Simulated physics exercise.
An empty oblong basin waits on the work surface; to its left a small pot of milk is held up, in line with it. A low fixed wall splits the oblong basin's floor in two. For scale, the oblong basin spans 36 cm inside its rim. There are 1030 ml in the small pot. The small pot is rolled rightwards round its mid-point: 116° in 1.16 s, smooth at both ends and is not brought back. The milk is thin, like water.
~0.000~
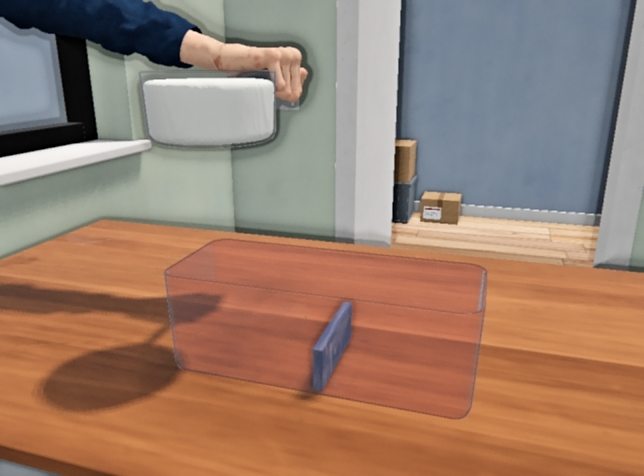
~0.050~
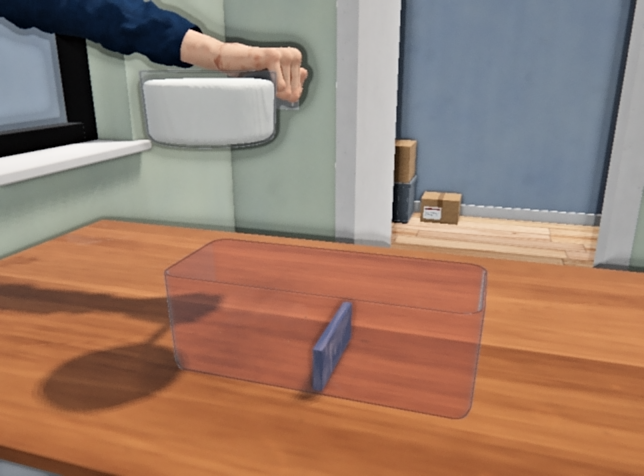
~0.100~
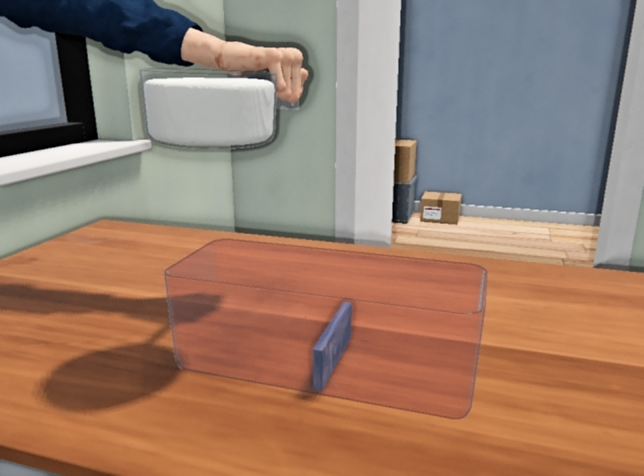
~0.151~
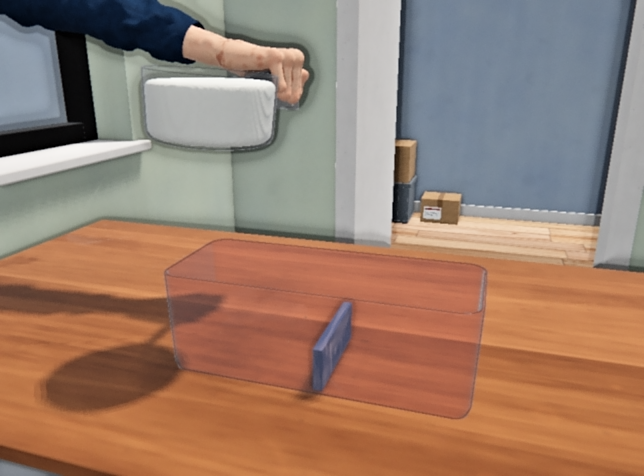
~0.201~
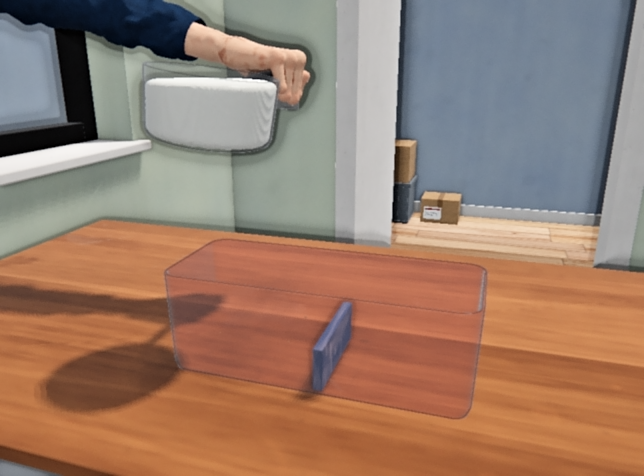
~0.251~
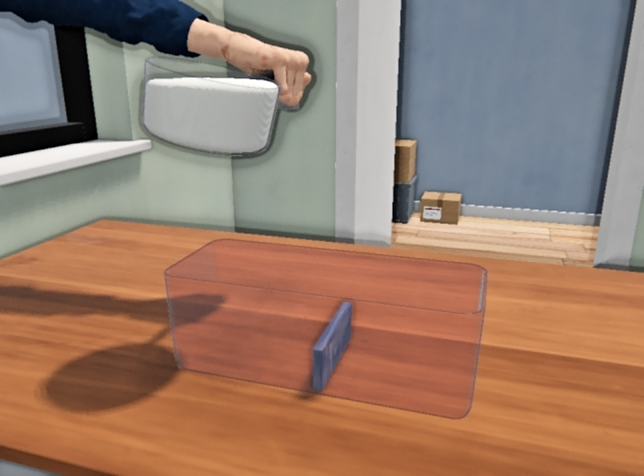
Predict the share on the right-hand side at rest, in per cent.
Roughly 57 per cent is past the wall.
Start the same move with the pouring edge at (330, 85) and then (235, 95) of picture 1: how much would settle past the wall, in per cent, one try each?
First 90, then 5 per cent.
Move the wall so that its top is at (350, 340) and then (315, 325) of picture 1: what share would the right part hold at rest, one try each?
In turn about 45 and 70 per cent.
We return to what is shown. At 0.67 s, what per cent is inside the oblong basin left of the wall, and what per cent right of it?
Left about 4, right about 12.
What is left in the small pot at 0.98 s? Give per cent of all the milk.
About 5 per cent.
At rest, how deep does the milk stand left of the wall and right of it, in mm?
Some 18 mm on the left and 26 mm on the right.
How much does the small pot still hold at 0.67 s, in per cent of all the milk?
About 46 per cent.
After 0.67 s the tilt is 73° and 46 per cent is still to pour, 4 is left of the wall and 11 right of it.
After 0.98 s the tilt is 110° and 5 per cent is still to pour, 29 is left of the wall and 56 right of it.
After 1.31 s the tilt is 116° and 0 per cent is still to pour, 42 is left of the wall and 57 right of it.
After 1.66 s the tilt is 116° and 0 per cent is still to pour, 42 is left of the wall and 57 right of it.
In the end 42 per cent lies left of the wall, 57 right of it and 1 outside.
